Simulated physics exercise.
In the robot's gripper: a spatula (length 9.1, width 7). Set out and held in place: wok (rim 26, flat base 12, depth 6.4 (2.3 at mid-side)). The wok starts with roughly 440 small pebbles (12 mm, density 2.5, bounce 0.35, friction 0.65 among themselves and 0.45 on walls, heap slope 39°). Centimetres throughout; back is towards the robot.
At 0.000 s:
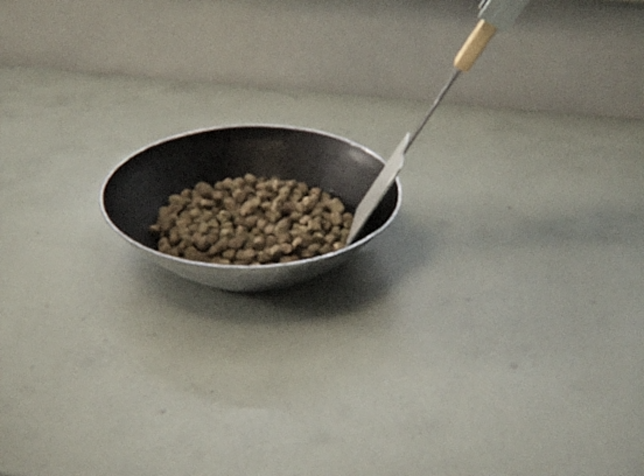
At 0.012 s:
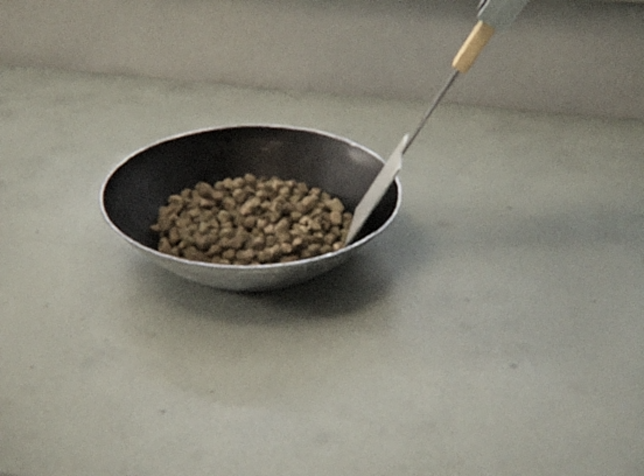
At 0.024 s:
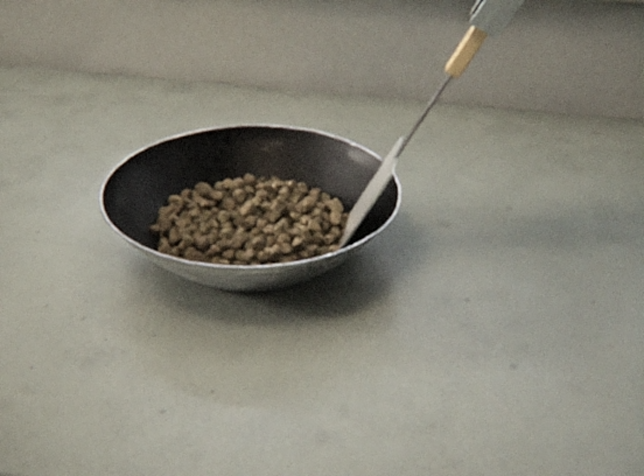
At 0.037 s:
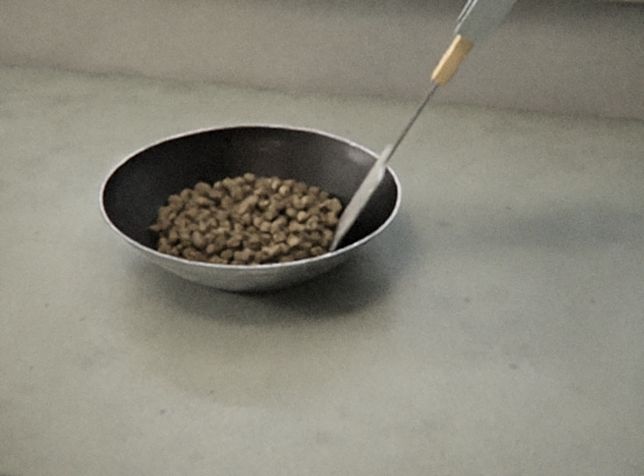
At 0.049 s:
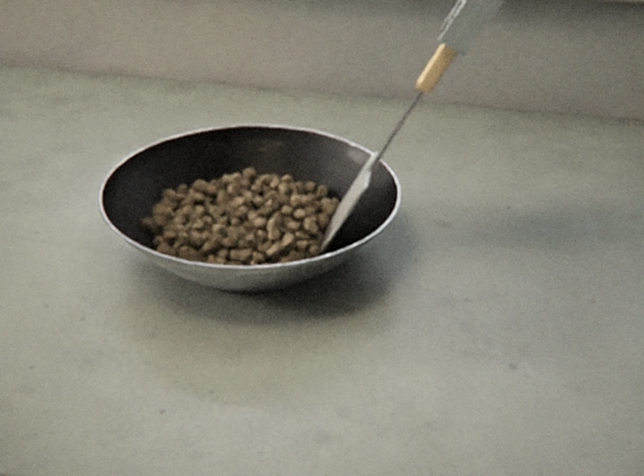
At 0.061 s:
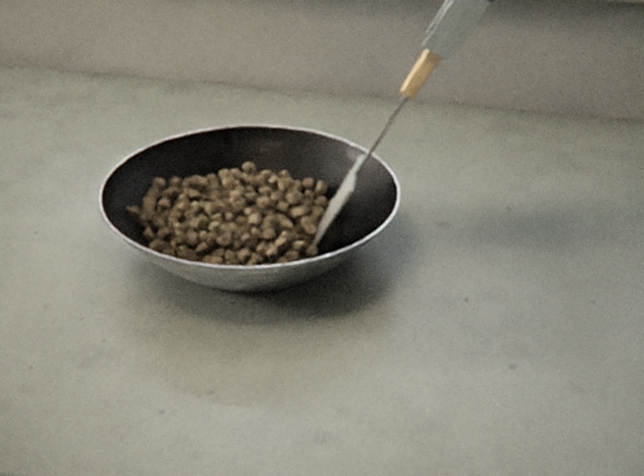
A robot gripper at the upper right holds a spatula with a pale blade and light wooden handle, seen from slightly above a grey-green countertop. The blade rests inside a dark wok with a silvery rim and outside, against a heap of small brown pebbles. The spatula moves slowly leftward, pushing the pebbles toward the wok's left side, while the wok and camera stay still.
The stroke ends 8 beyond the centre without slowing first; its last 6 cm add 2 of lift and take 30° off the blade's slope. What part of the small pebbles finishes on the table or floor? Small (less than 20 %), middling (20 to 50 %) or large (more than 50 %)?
Answer: Middling; 20 to 50 % of the small pebbles finish on the table or floor.
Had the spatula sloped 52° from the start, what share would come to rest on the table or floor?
It would be near 25 per cent.
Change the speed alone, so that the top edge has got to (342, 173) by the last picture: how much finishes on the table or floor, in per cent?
About 40 per cent.
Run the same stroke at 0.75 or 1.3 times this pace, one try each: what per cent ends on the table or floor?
About 20 and 40 per cent.
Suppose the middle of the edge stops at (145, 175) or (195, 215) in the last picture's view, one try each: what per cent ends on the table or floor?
About 45 and 5 per cent.
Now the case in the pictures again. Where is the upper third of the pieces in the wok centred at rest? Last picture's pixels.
Near (169, 202).
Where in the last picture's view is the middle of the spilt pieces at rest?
Near (44, 219).
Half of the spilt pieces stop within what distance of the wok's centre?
About 22 cm.
After 0.11 s, sloping 63°, highest piece 9 above the table; 443 in the wok.
After 0.16 s, sloping 54°, highest piece 14 above the table; 437 in the wok, 6 on the blade or in flight.
After 0.38 s, sloping 33°, highest piece 8 above the table; 304 in the wok, 84 on the table or floor, 55 on the blade or in flight.
After 1.43 s, sloping 33°, highest piece 6 above the table; 303 in the wok, 140 on the table or floor.
At rest, 303 in the wok, 140 on the table or floor. That is 32 % on the table or floor.
